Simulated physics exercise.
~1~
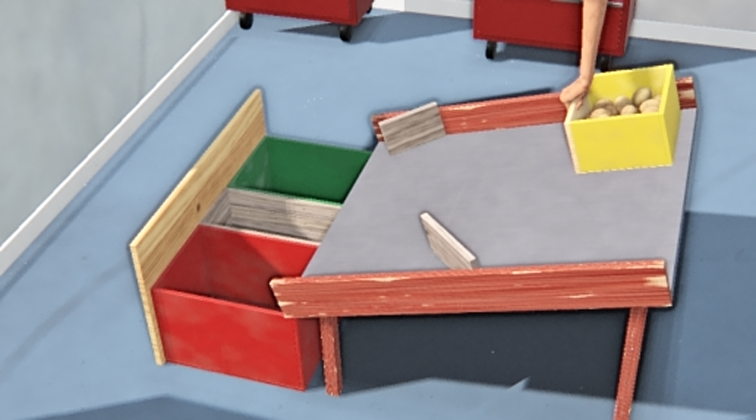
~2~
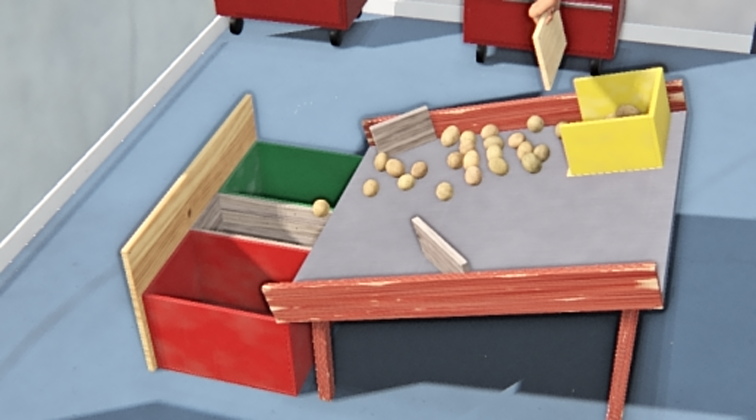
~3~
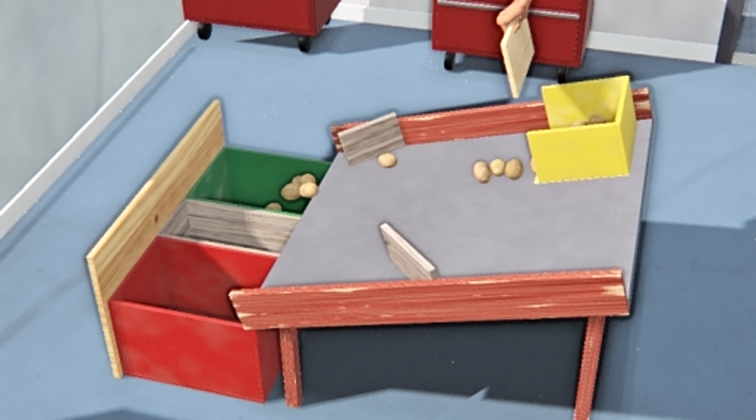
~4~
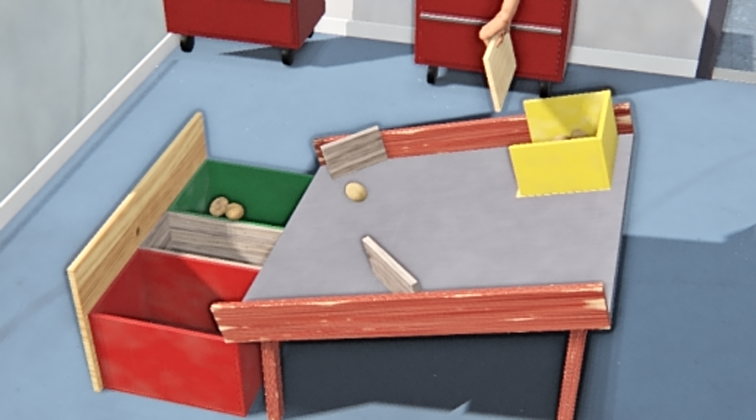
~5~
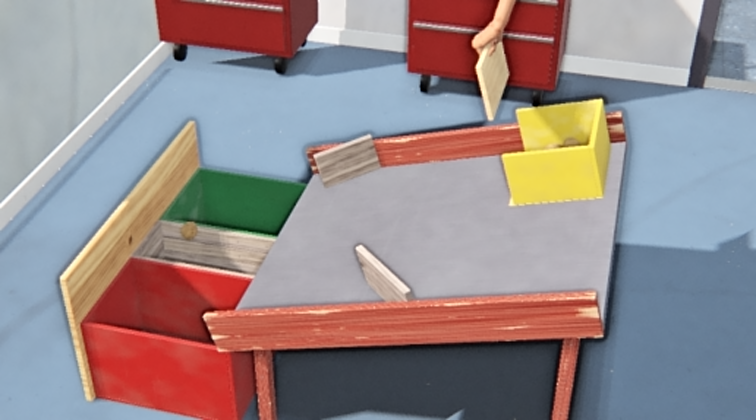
Small tan balls sit in a yellow box at the upper right of a tilted grey table with red wooden edges, seen from above in a blue-floored room with red cabinets behind. Along the table's left side stand a green bin at the rear, a wooden tub in the middle and a red tote nearest. A hand at the box lifts a pale panel clear, and the balls spill leftward across the surface past two angled boards. They drop off the left edge, several into the green bin, as the stream thins to one straggler. Finally the slope is empty, the hand still holding the panel.
